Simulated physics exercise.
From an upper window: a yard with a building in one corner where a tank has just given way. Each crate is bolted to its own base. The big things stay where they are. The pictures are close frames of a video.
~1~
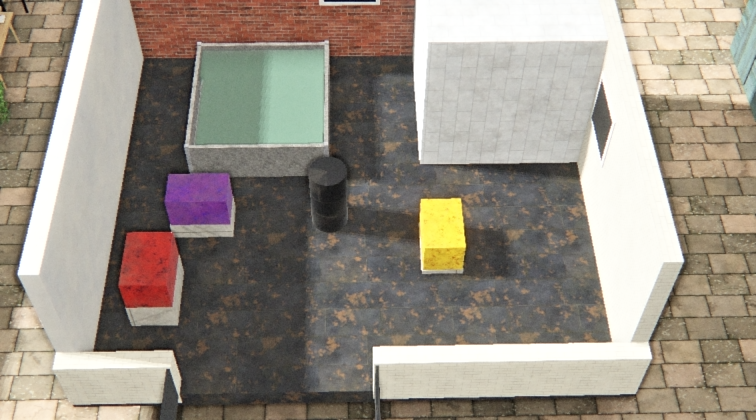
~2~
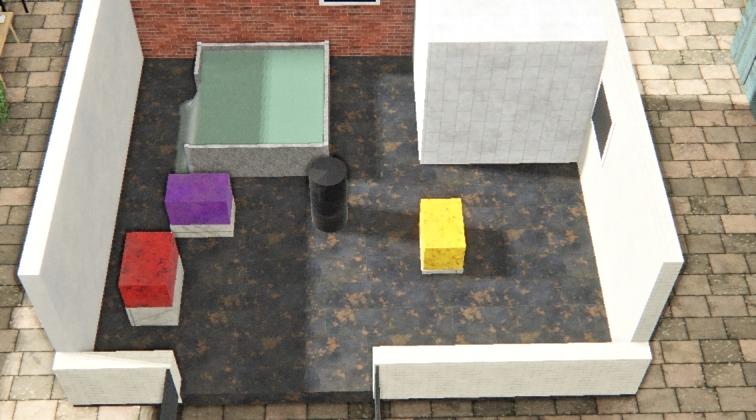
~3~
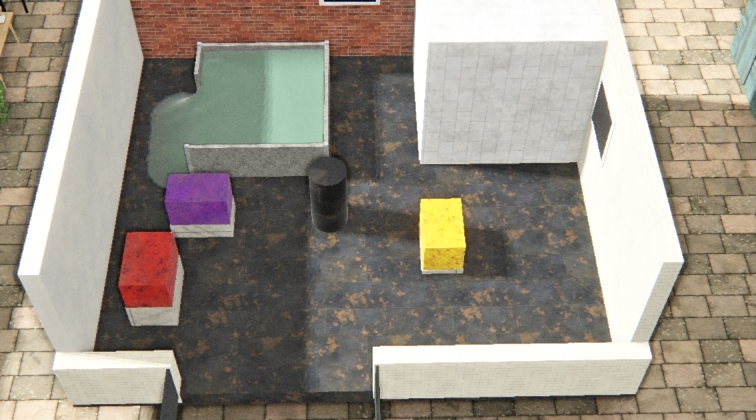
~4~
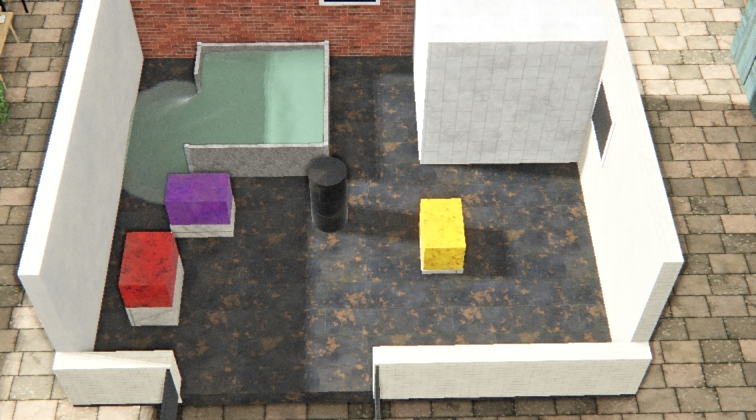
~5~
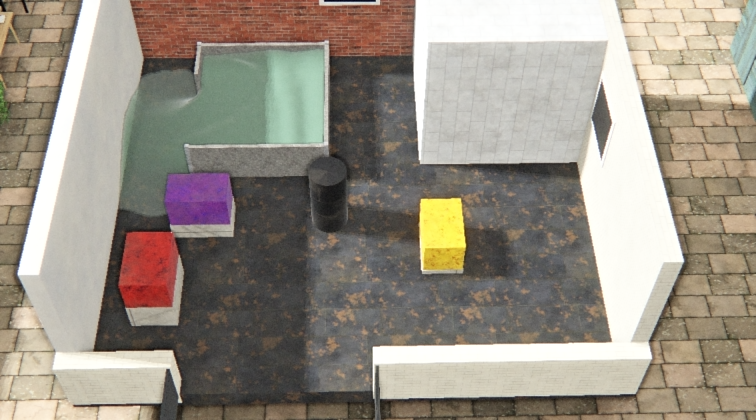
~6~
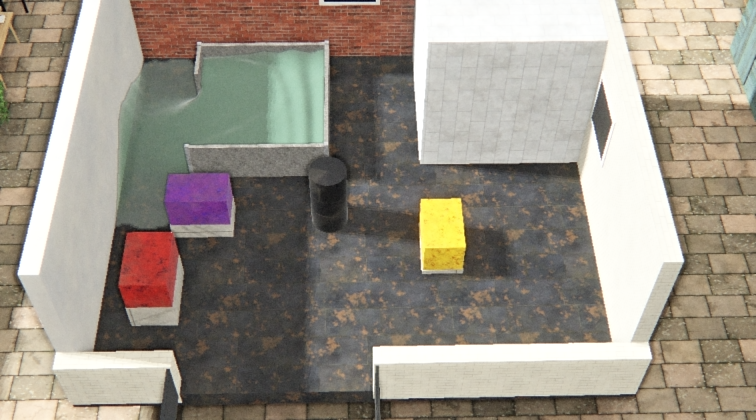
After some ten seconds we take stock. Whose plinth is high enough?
The red crate stays dry; the yellow crate gets wet; the purple crate stays dry.
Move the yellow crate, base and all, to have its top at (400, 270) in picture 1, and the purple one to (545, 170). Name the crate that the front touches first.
The red one.
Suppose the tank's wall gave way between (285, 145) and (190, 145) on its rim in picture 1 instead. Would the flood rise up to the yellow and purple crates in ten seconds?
Yellow crate remains dry, purple crate is topped.
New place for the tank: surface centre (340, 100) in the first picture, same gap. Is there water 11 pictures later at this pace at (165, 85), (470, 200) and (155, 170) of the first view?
In turn: Wet, not flooded, awash.
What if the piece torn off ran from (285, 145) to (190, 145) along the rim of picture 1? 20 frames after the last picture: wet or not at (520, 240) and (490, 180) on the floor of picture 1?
As listed: No water, dry.
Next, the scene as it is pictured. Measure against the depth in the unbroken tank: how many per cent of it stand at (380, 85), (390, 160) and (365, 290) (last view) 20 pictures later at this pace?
In that order: 6, 0 and 2 per cent.
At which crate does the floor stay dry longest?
It is the yellow-painted one.
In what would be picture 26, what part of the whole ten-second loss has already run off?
Near 5 in a hundred.
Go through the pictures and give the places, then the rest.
The first picture shows the open tank at (260, 96) is whole and still.
In the second picture, the front is at a hidden place, out from the gap at (198, 130).
In the third picture, the front is at (166, 183), out from the gap at (198, 131).
In the fourth picture, water pours out at (198, 131) and has run to (124, 181).
In the fifth picture, water pours out at (198, 132) and has run to (120, 202).
In the sixth picture, the front is at (117, 220), out from the gap at (198, 132).
A moment on, water covers 15 % of the floor; the red crate water round its plinth, the yellow crate not reached, the purple crate water round its plinth.
Next, water covers 25 % of the floor; the red crate water round its plinth, the yellow crate not reached, the purple crate water round its plinth.
Then, water covers 55 % of the floor; the red crate water round its plinth, the yellow crate water round its plinth, the purple crate water round its plinth.
Later, water covers 85 % of the floor; the red crate water round its plinth, the yellow crate water round its plinth, the purple crate water round its plinth.
In the end, water covers 100 % of the floor; the red crate stayed above the water, the yellow crate was topped, the purple crate stayed above the water.
